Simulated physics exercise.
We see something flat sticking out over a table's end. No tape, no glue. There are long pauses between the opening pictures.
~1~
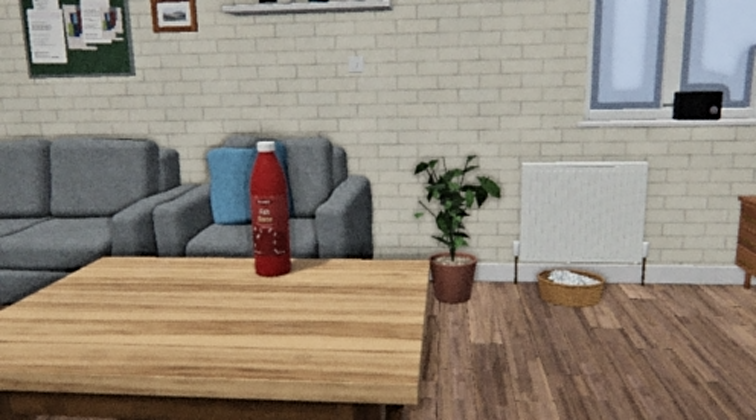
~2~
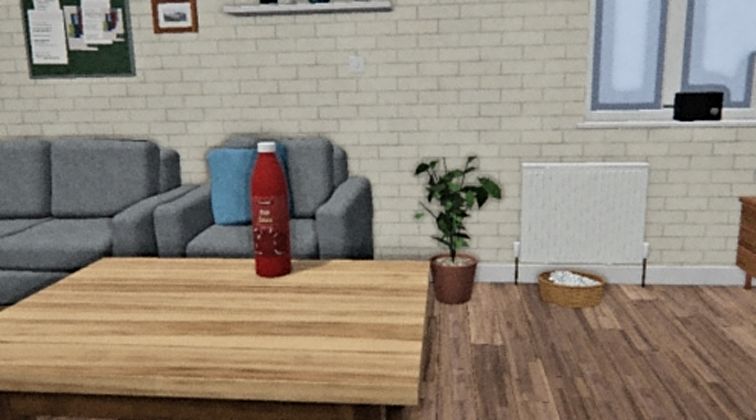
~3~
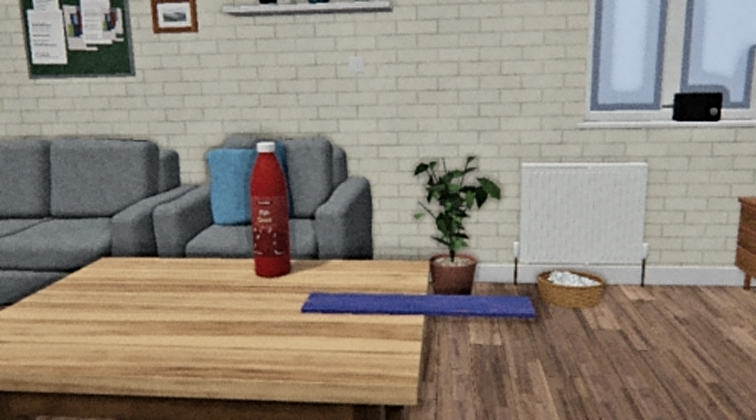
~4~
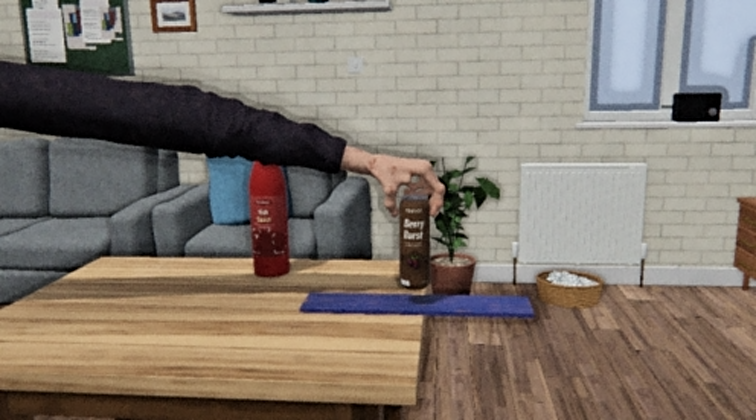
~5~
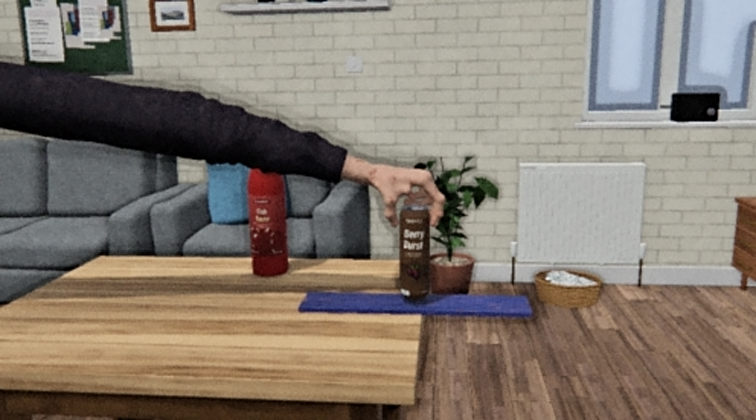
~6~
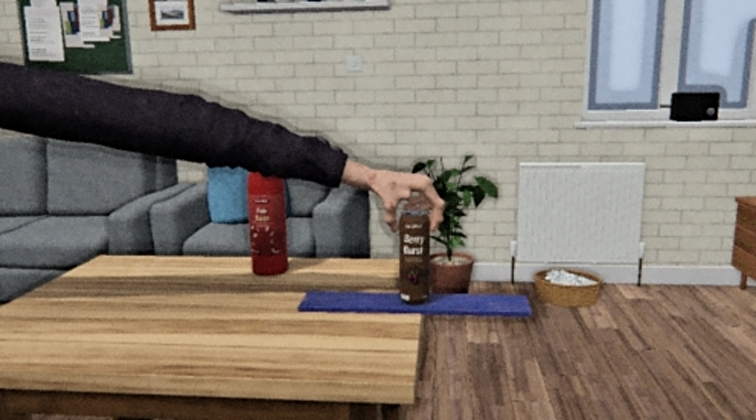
A blue board appears across the table's edge, and a hand lowers a brown bottle onto it.
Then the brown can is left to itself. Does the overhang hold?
The board holds.
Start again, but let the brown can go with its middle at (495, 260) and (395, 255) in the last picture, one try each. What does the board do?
In the first case it tips off the edge; in the second case it holds.
Then, 0.20 s later than the last frame, all is still.
Then, 0.50 s later than the last frame, brown can resting near (415, 257).
When it is over, all 3 as before. End places, in pixels of the last picture, brown can near (415, 257). The board keeps its balance.
